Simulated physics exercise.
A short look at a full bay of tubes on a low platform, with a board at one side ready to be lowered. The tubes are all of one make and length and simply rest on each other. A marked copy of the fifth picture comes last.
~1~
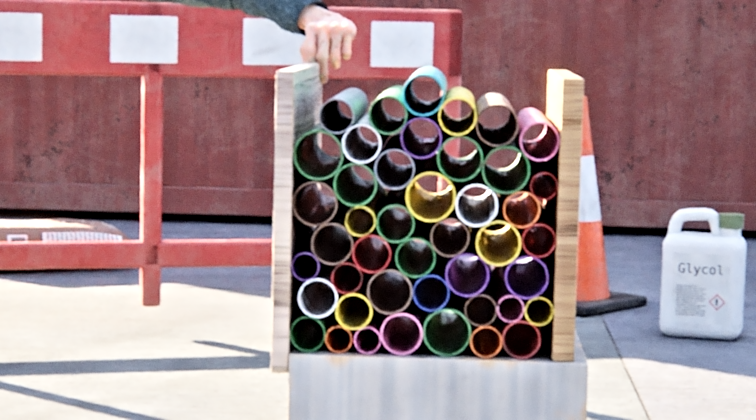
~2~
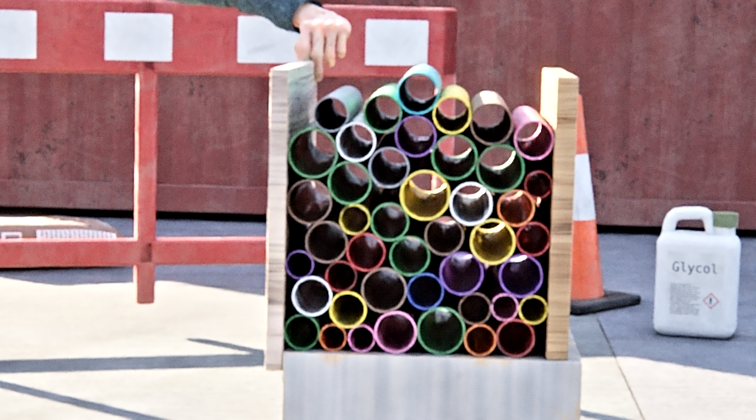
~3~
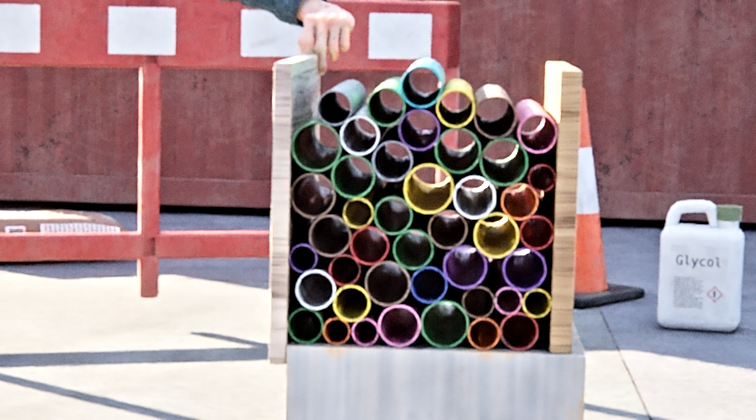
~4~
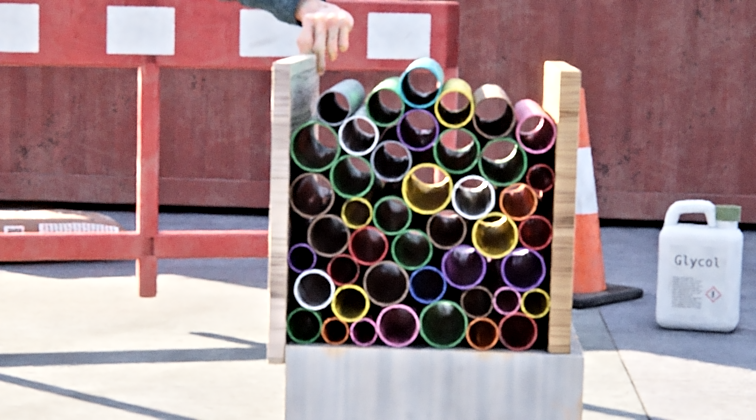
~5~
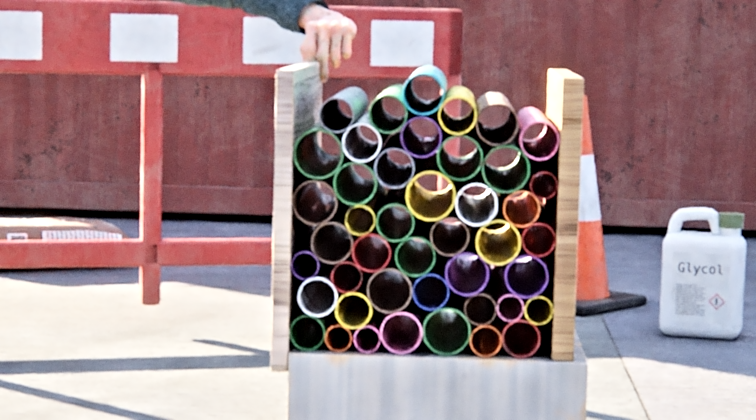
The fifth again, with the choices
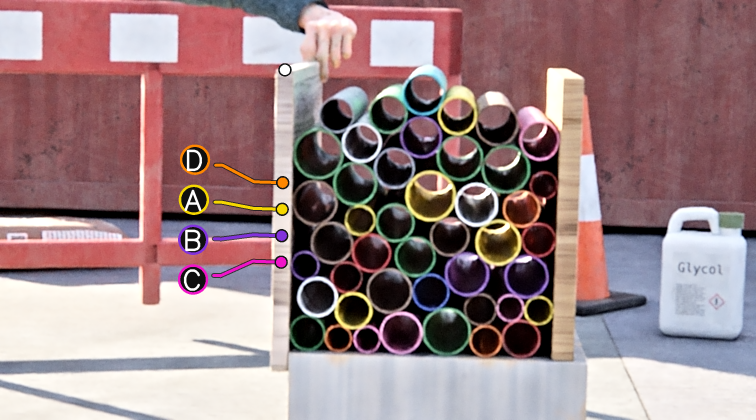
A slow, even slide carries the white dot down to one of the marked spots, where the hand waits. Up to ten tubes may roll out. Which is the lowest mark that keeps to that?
C is the limit.
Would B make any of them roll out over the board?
At B: Yes.
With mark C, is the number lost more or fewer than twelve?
It loses fewer than twelve.
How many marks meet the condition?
Four of the four.
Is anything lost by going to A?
At A: Yes.
On the marked copy, A at (282, 209); B at (282, 235); C at (281, 262); D at (283, 183); the white dot at (285, 70).
With C. Early on, top of the board (293, 151).
Further on, top of the board (291, 241).
At the end, top of the board (290, 262), about seven out over the board.
As for the rest, A about five out over the board; B about seven out over the board; D none out over the board.
